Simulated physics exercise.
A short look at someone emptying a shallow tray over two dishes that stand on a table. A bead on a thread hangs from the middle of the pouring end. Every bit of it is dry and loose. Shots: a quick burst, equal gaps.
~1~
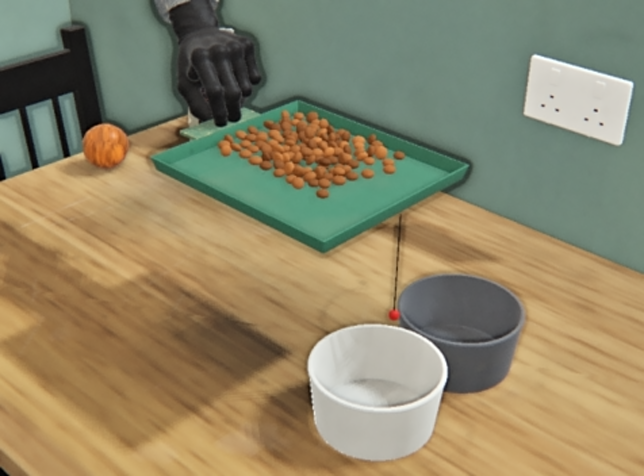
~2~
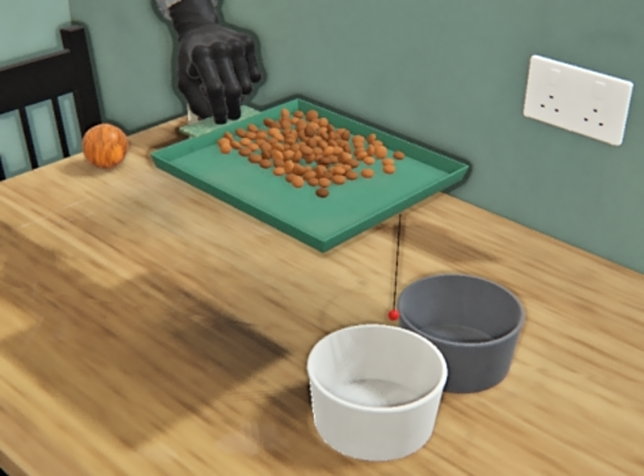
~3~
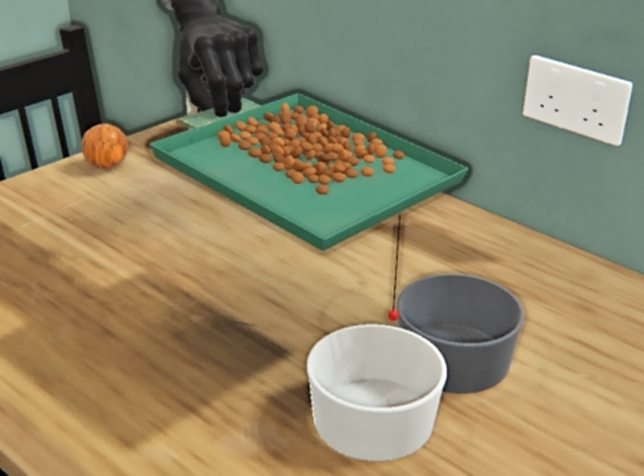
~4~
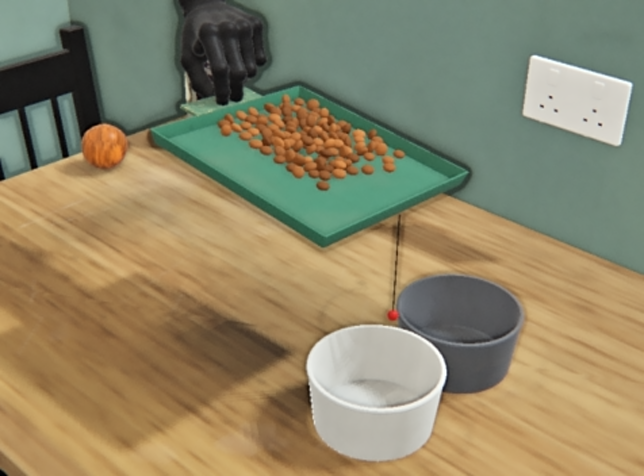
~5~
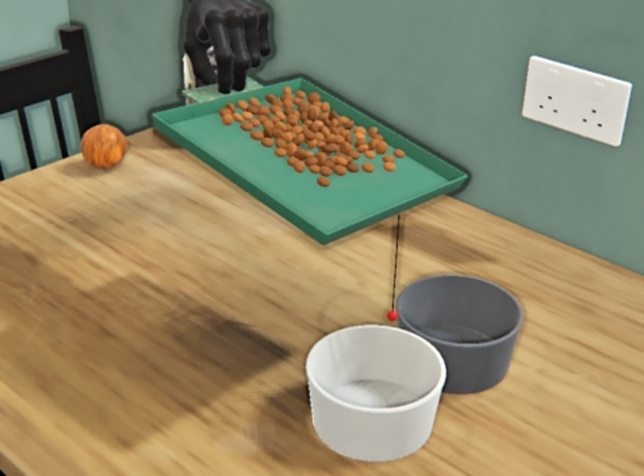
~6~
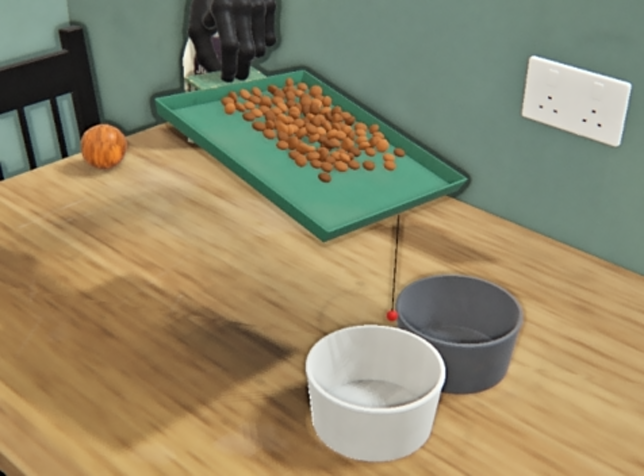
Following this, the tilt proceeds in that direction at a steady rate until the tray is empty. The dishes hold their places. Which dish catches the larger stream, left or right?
The right one.
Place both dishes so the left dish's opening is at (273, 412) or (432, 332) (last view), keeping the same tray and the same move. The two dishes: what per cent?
First placement near 0 percent, second near 80 percent.
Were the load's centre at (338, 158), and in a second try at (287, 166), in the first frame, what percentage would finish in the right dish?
First case: Some 100 %; second case: Some 90 %.
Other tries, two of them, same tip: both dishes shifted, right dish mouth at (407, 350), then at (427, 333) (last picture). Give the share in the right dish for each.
First position: Some 0 %; second position: Some 30 %.
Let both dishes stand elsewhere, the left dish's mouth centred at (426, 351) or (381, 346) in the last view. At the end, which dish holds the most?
Try 1: The dish at right. Try 2: The dish at right.
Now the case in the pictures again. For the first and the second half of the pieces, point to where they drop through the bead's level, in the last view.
Earlier portion about (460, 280); later portion about (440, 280).
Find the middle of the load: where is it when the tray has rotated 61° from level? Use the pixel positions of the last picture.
Near (426, 182).
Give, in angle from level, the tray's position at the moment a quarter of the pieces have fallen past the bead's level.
About 70° of tilt.
Soon after the last picture, tray tipped steeply; most on the tray; a small part in the right dish; a small part in the air.
A little later, tray tipped past a quarter turn; a stray few on the tray; nearly all in the right dish; a stray few outside both; a small part in the air.
Later still, tray tipped past a quarter turn; nearly all in the right dish; a small part outside both.
At rest, tray tipped past a quarter turn; none in the left dish; nearly all in the right dish; a small part outside both.
